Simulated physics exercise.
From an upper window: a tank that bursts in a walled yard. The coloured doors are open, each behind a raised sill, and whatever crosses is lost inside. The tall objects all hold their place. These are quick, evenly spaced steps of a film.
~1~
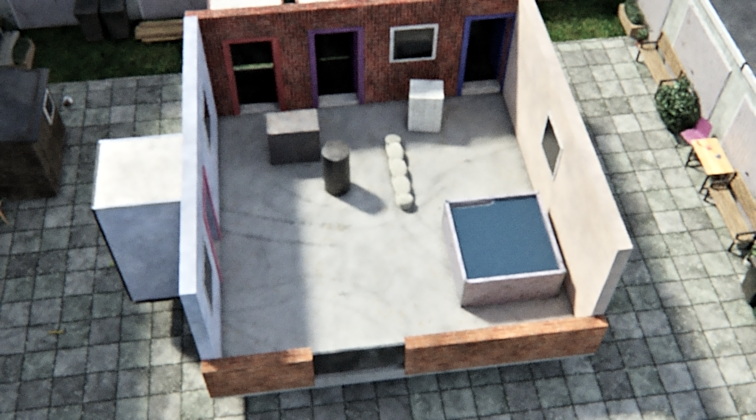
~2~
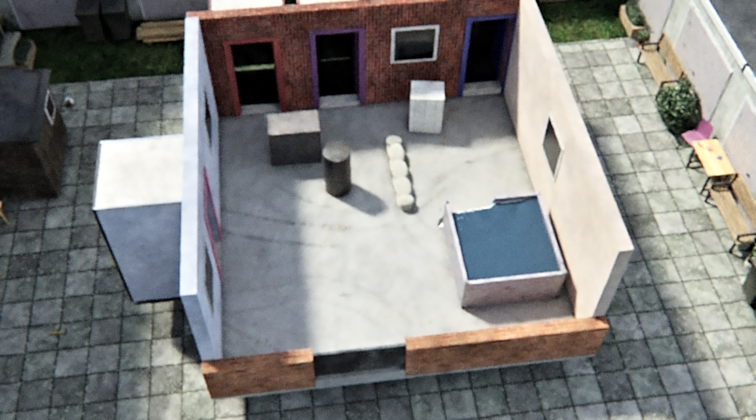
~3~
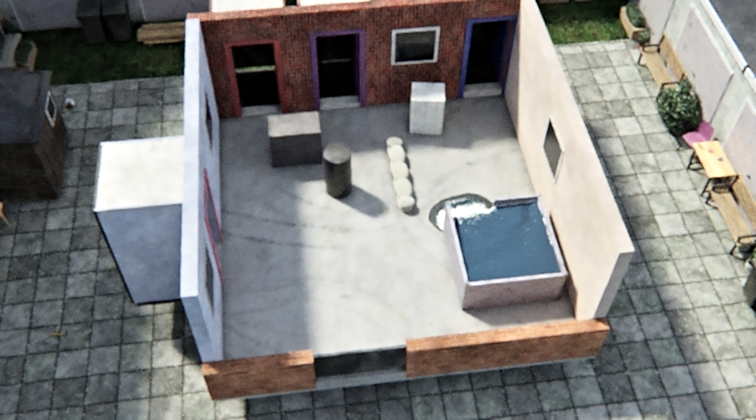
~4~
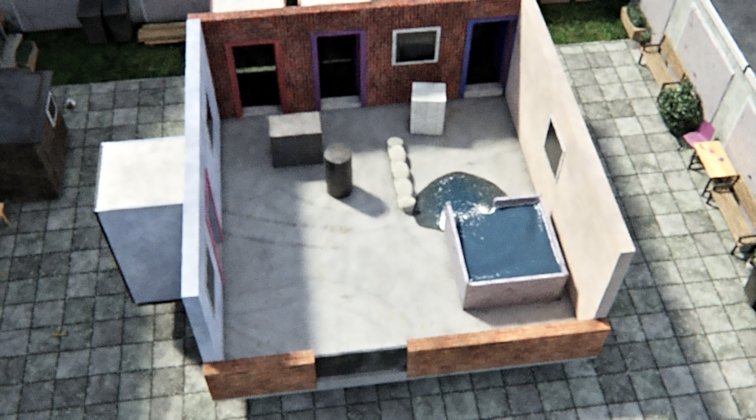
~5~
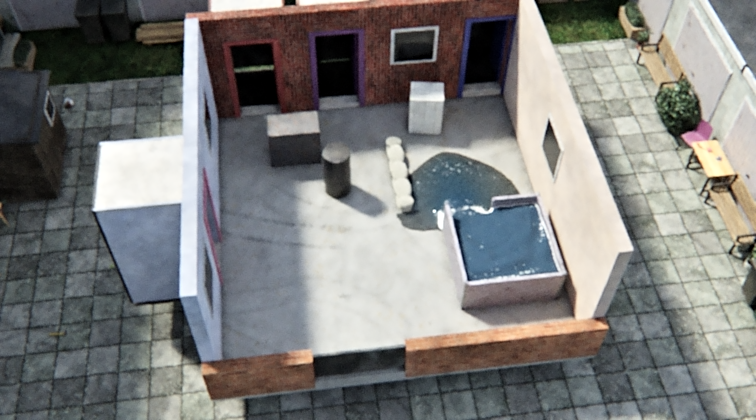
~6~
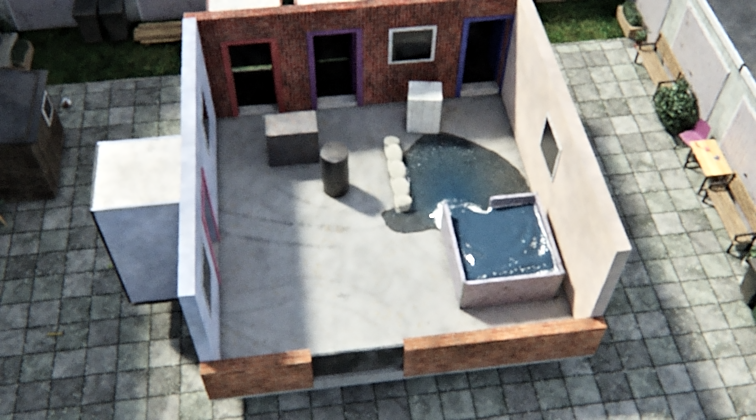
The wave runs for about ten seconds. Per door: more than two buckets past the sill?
Result: The blue door tips over the cap there; the purple door stays at or under the cap there; the pink door stays at or under the cap there; the red door tips over the cap there.
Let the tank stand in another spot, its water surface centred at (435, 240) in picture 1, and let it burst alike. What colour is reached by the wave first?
Observation: The one in purple.
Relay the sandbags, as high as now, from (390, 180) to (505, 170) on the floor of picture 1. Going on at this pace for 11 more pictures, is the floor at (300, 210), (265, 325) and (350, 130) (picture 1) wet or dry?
Going in the order you gave, that's waterlogged, then left unsoaked, then waterlogged.
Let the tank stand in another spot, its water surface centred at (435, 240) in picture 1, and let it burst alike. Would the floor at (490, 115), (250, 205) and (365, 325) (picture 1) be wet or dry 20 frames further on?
Going through the three spots in turn: Gets wet, gets wet, stays untouched.
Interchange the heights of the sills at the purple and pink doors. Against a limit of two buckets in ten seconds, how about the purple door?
After the swap, purple ends up over.
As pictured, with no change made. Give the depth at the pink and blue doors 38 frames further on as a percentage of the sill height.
First around 50 percent, second around 100 percent.
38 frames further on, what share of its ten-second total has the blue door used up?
My estimate is close to 100 per cent.
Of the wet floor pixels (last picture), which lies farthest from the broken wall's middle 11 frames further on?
Approximate pixel: (274, 117).
A moment on, water covers 25 % of the floor; the blue door wet at the sill, nothing in, the purple door not reached, the pink door not reached, the red door not reached.
Next, water covers 30 % of the floor; the blue door under two buckets in, the purple door wet at the sill, nothing in, the pink door not reached, the red door not reached.
Then, water covers 35 % of the floor; the blue door far over two buckets in, the purple door under two buckets in, the pink door not reached, the red door wet at the sill, nothing in.
Later, water covers 55 % of the floor; the blue door far over two buckets in, the purple door under two buckets in, the pink door wet at the sill, nothing in, the red door under two buckets in.
In the end, water covers 90 % of the floor; the blue door far over two buckets in, the purple door under two buckets in, the pink door wet at the sill, nothing in, the red door over two buckets in.
